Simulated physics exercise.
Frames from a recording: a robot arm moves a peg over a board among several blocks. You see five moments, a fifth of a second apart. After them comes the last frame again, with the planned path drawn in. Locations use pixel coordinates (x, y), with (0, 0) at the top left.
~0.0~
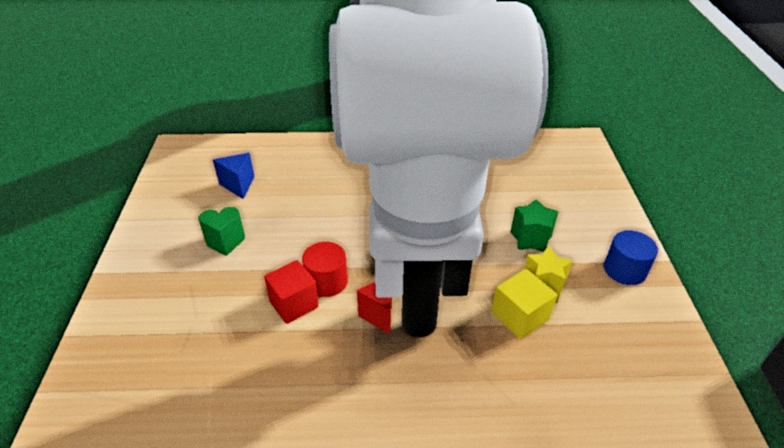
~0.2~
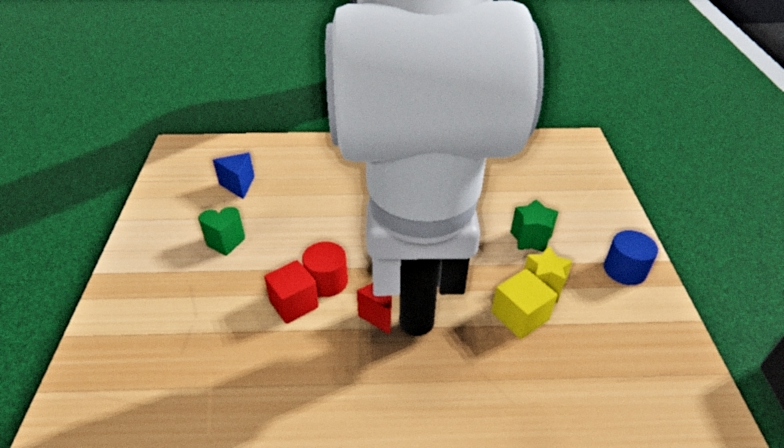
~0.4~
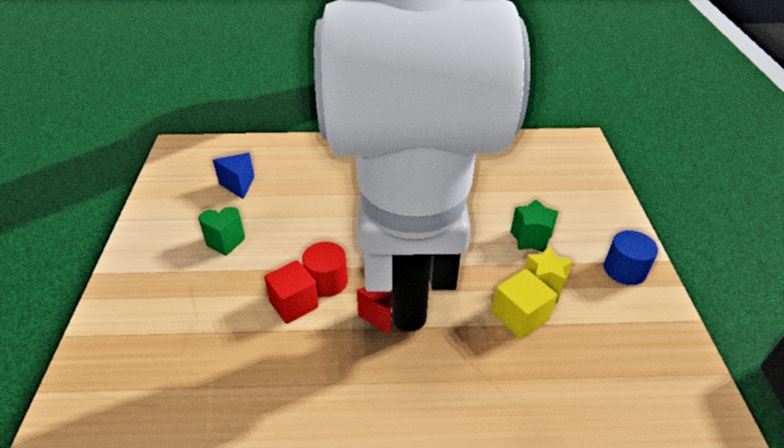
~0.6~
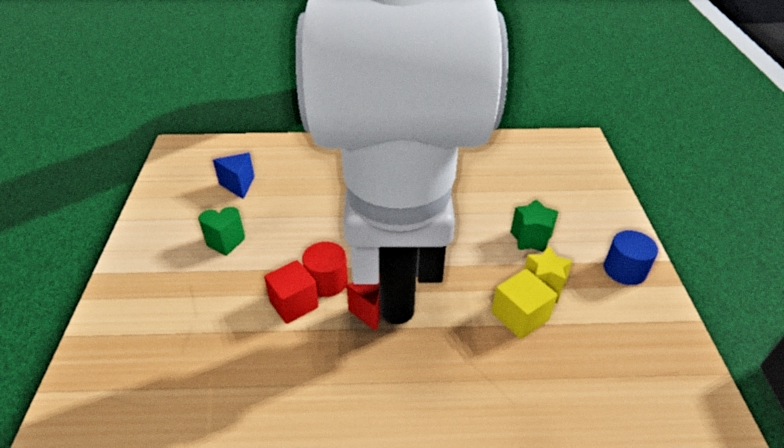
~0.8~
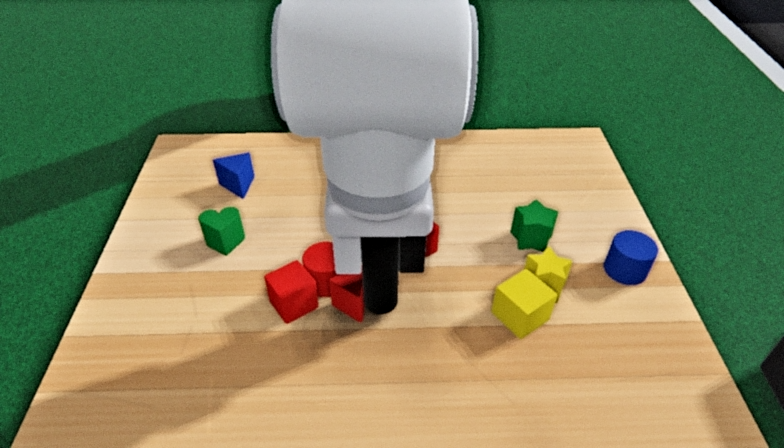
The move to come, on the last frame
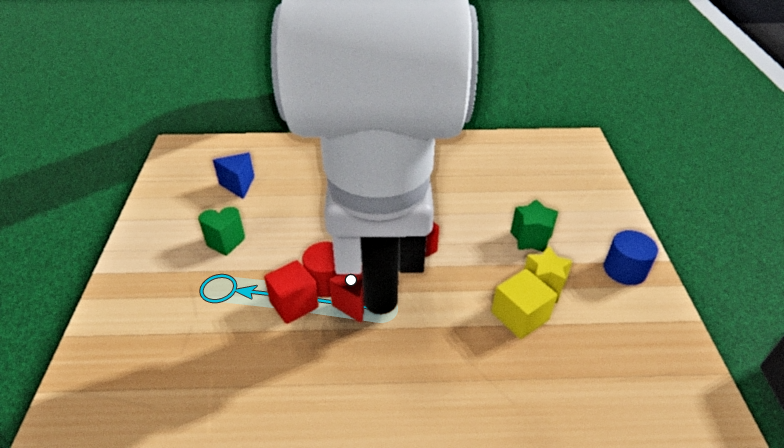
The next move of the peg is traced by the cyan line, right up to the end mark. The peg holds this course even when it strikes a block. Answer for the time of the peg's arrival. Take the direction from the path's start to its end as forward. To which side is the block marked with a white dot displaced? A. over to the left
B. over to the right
That would be B.
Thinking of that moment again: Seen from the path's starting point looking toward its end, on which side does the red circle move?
Facing the way the path runs, start to end, you'll find the red circle has shifted right.
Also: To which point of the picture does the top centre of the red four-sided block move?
Just about (219, 295).
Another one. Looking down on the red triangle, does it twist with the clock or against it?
The turn is clockwise.
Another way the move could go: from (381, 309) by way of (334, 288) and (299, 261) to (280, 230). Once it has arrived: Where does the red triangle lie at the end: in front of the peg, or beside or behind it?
My prediction: No longer in front.
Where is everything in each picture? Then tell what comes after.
In the first frame, peg's lower end at (419, 324); green heart at (219, 217); red four-sided block at (289, 278); red circle at (324, 256); red triangle partly hidden.
In the second frame, peg at (417, 322); blocks still.
In the third frame, peg at (409, 318); blocks still.
In the fourth frame, peg at (397, 311); red triangle at (368, 287).
In the fifth frame, peg at (381, 301); green heart at (219, 217); red four-sided block at (289, 278); red circle at (324, 256); red triangle at (351, 280).
Drawn move, in a line from (381, 309) to (218, 288); the dot is on the red triangle.
The first path, step by step. One third of the way, peg at (324, 294); red four-sided block at (262, 282); red circle at (307, 243); red triangle at (294, 271), turned 20° clockwise.
Two thirds of the way, peg at (269, 286); red four-sided block at (229, 289), turned 25° anticlockwise; red circle at (304, 241); red triangle at (238, 260).
At the end, peg at (216, 281); green heart still; red four-sided block at (219, 295), turned 40° anticlockwise; red circle at (304, 241); red triangle at (196, 247), turned 50° clockwise.
